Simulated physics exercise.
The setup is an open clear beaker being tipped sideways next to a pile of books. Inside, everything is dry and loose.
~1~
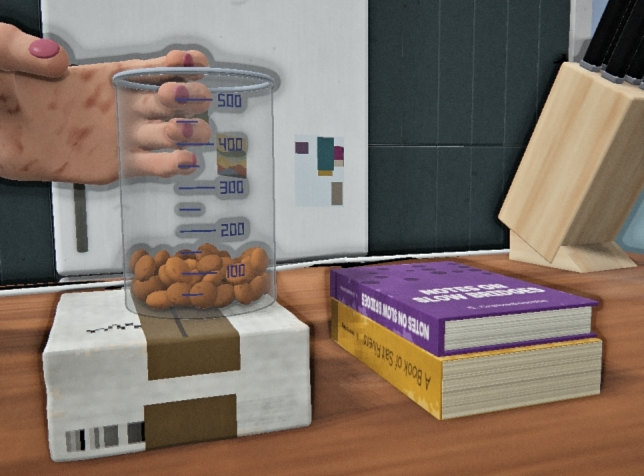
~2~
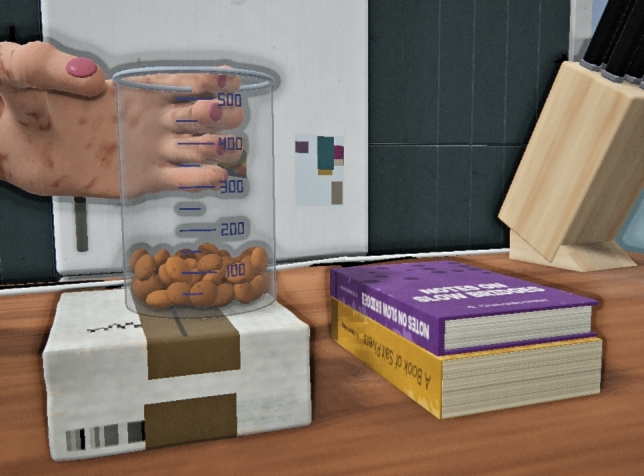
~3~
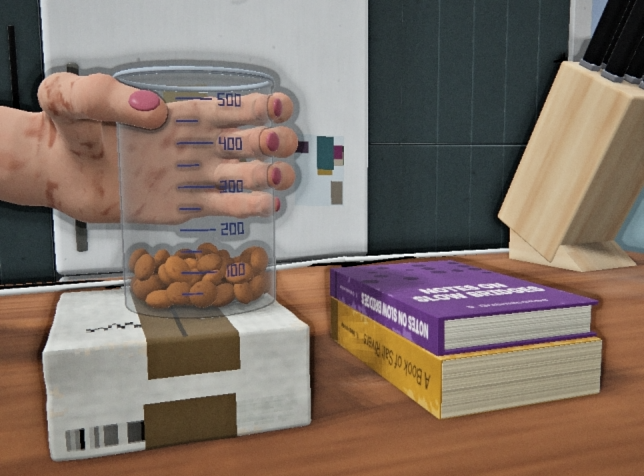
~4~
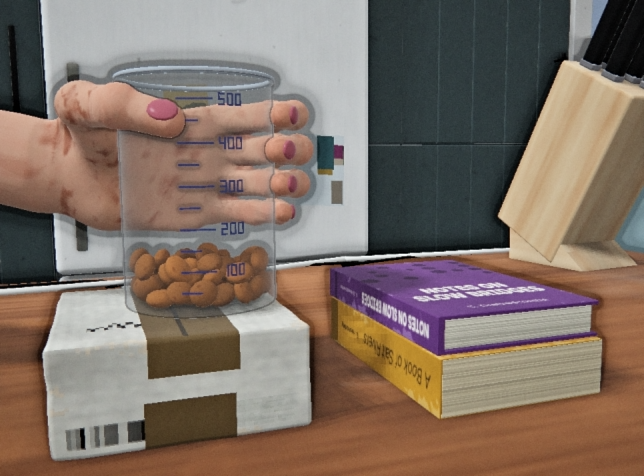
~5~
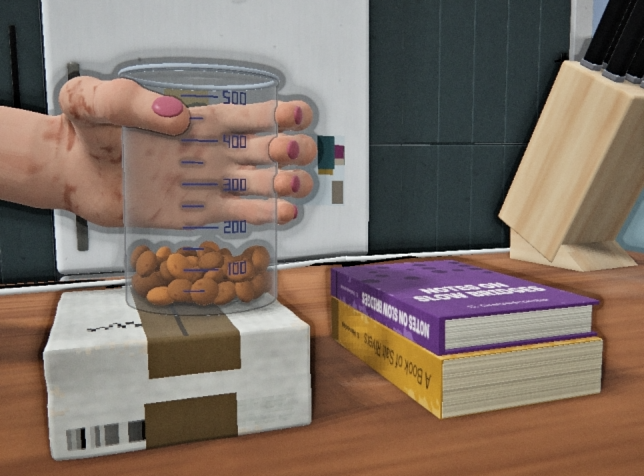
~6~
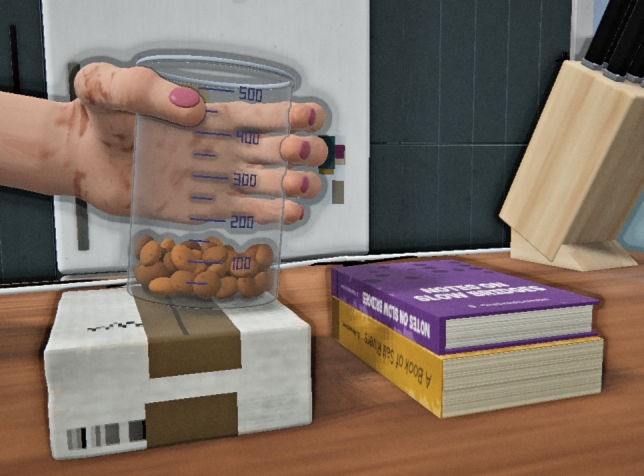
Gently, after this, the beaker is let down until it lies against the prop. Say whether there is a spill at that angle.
It's going to lose nothing at that tilt.
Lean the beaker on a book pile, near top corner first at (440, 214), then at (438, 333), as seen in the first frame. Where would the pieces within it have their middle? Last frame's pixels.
(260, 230) and (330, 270), approximately.
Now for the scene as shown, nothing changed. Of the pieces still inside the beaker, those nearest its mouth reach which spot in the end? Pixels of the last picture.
Around (381, 267).
Then, 0.46 s past the last view, the beaker leans 27°; everything is still inside.
Then, 1.04 s past the last view, the beaker leans 55°; everything is still inside.
Then, 1.66 s past the last view, the beaker leans 84°; everything is still inside.
Finally, the beaker rests on the book pile at 89°; everything is still inside.
